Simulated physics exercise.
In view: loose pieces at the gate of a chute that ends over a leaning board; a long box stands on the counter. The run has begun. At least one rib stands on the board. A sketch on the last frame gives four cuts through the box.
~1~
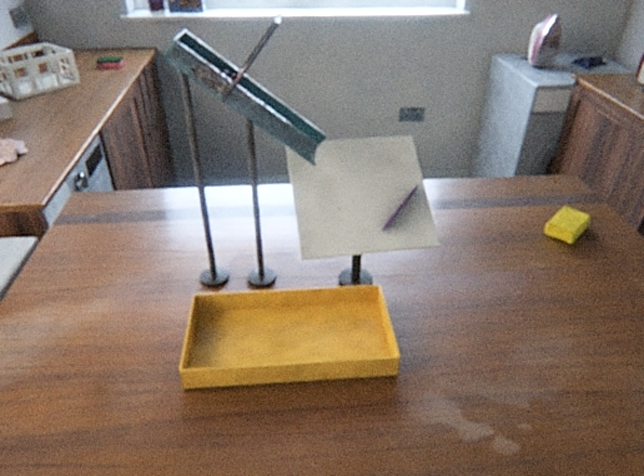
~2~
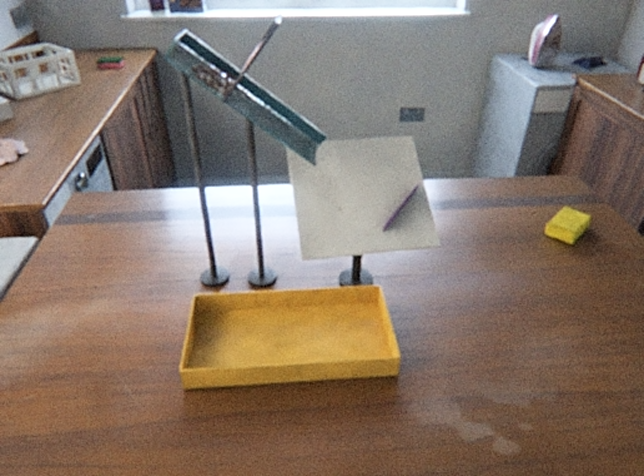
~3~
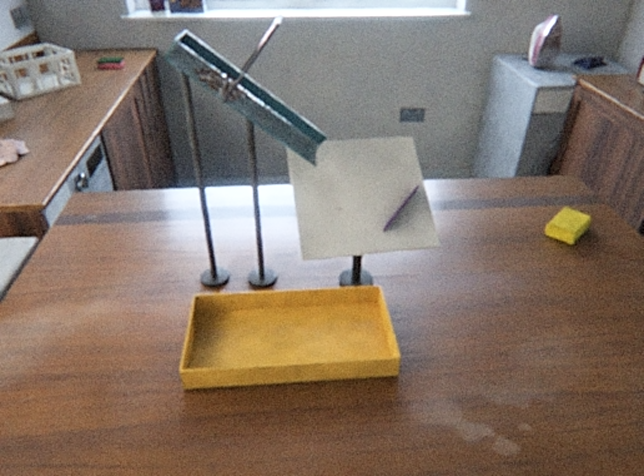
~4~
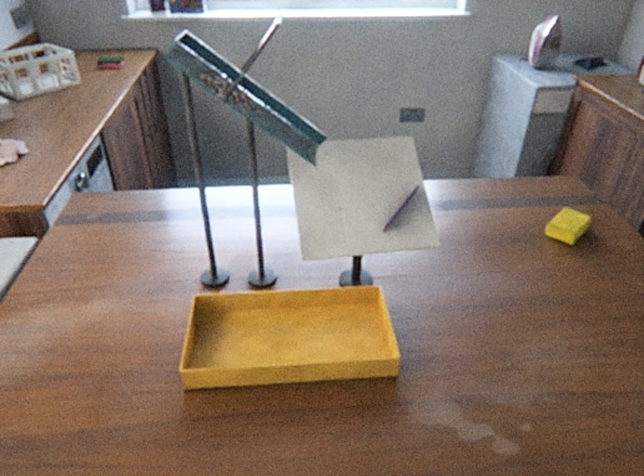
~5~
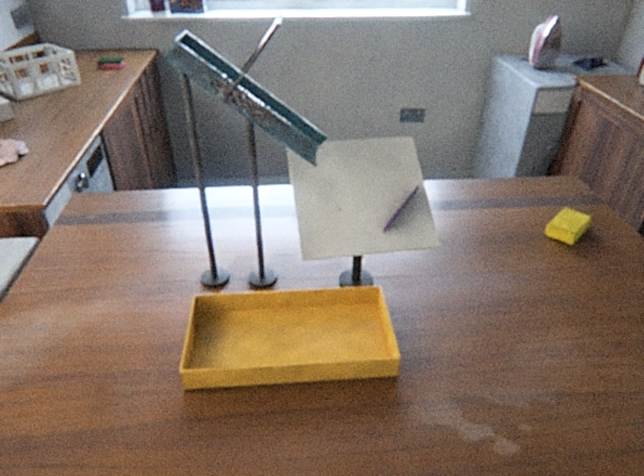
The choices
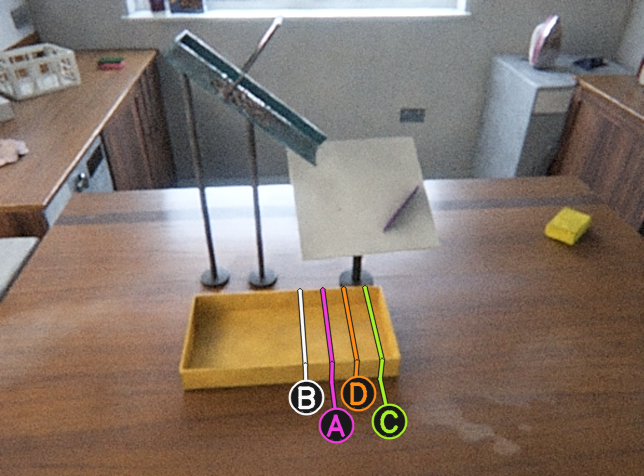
Small brown pieces slide a short way down a dark green chute that slopes to the right on two thin posts, spreading along its channel past an upright rod, while the camera stays still. Below the chute's lower end, a pale tilted board with a thin purple rib stands behind an empty yellow-orange box. The wooden counter, seen from slightly above in a kitchen-like room, also holds a small yellow block at right.
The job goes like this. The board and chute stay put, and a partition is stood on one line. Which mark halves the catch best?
I would pick line C.
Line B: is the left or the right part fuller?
More lands on the right.
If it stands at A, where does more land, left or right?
Right.
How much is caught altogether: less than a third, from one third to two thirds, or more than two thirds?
From one third to two thirds.
On the marked copy, line A crosses the front rim at (332, 362); line B crosses the front rim at (305, 363); line C crosses the front rim at (382, 359); line D crosses the front rim at (356, 360).
If A is chosen, of what is caught, none on the left of the divider, all on the right.
If B is chosen, of what is caught, none on the left of the divider, all on the right.
If C is chosen, of what is caught, about half on the left of the divider, about half on the right.
If D is chosen, of what is caught, a stray few on the left of the divider, nearly all on the right.
